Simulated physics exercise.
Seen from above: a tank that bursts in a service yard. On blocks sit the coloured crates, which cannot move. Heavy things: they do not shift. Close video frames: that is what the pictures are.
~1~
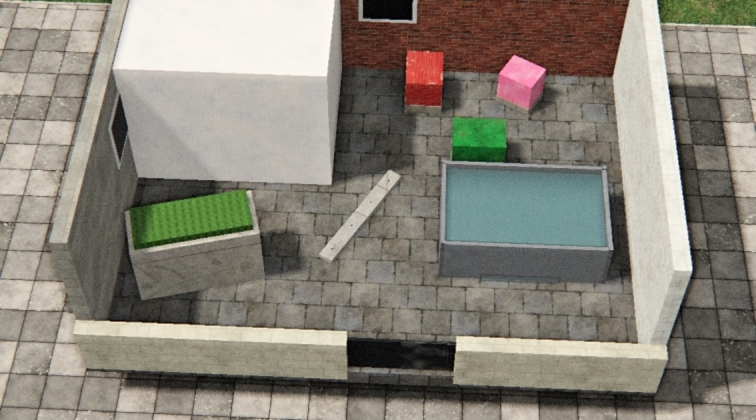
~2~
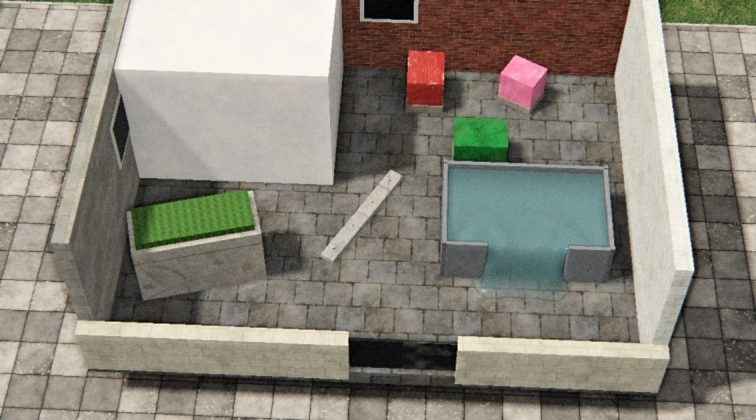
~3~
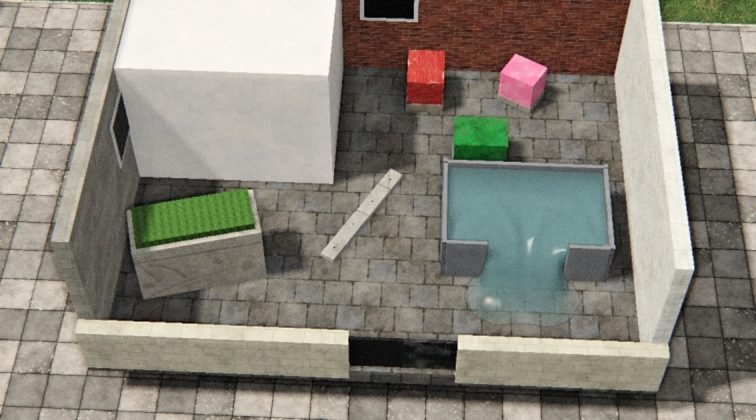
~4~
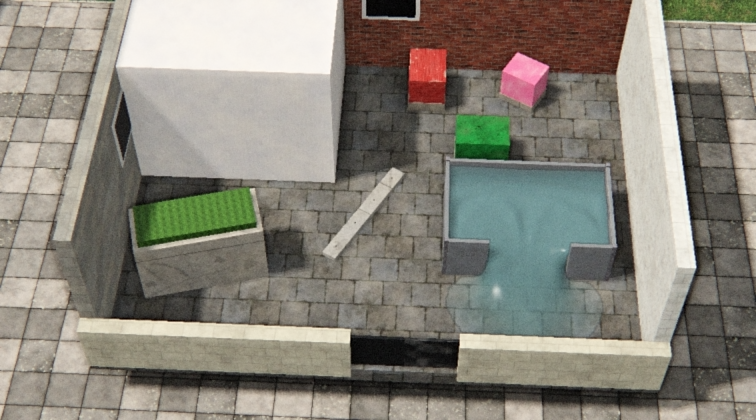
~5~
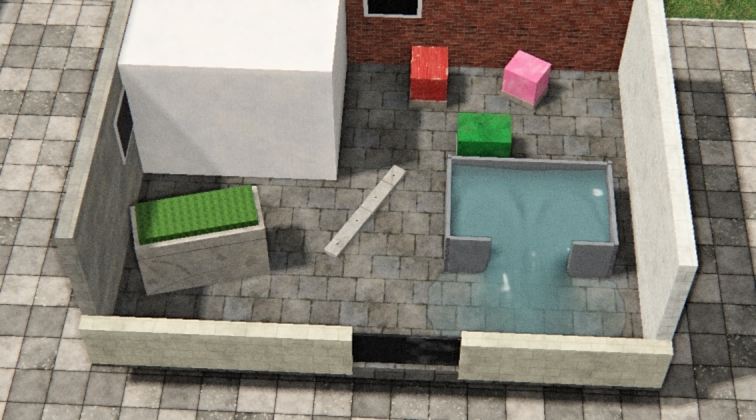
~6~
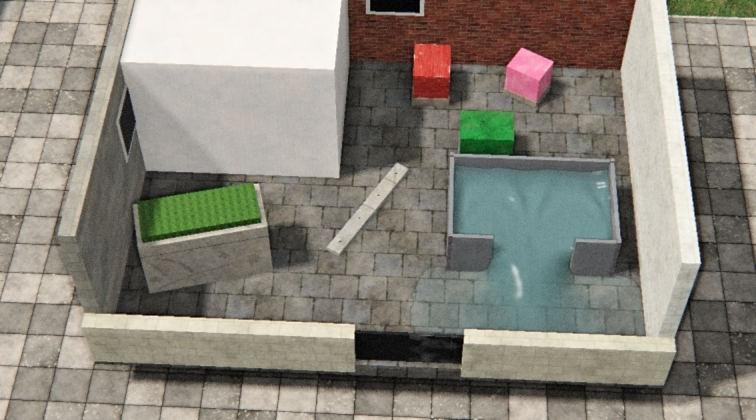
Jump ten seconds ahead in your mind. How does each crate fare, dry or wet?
The pink crate comes out wet. The red crate comes out dry. The green crate comes out dry.
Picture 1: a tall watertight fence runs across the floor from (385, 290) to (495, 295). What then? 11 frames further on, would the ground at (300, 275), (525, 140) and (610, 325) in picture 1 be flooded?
In turn: Wet, not flooded, awash.
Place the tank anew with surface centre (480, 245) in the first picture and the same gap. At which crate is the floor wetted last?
It is the red one.
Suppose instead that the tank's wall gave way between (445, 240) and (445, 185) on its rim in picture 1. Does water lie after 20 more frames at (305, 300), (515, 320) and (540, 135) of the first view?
First spot drenched, second unwetted, third unwetted.
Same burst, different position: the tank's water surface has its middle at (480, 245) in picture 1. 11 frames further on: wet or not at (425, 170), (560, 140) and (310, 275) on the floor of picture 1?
Taking the three spots in order: Bare, bare, swamped.
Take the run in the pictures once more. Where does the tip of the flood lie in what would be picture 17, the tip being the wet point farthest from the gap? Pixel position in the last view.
Roughly at (158, 342).
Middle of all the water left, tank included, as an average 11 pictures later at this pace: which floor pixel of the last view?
Point: (515, 277).
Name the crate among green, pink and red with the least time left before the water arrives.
That one is the pink one.
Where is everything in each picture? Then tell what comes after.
In the first picture, the tank at (525, 208) is whole and still.
In the second picture, the front is at (480, 287), out from the gap at (525, 265).
In the third picture, the front is at (484, 315), out from the gap at (525, 266).
In the fourth picture, the front is at a hidden place, out from the gap at (526, 266).
In the fifth picture, the front is at a hidden place, out from the gap at (528, 264).
In the sixth picture, the front is at a hidden place, out from the gap at (531, 261).
A moment on, water covers 20 % of the floor; the pink crate not reached, the red crate not reached, the green crate not reached.
Next, water covers 40 % of the floor; the pink crate not reached, the red crate not reached, the green crate not reached.
Then, water covers 60 % of the floor; the pink crate water round its plinth, the red crate not reached, the green crate not reached.
Later, water covers 85 % of the floor; the pink crate water round its plinth, the red crate water round its plinth, the green crate water round its plinth.
In the end, water covers 100 % of the floor; the pink crate was topped, the red crate stayed above the water, the green crate stayed above the water.
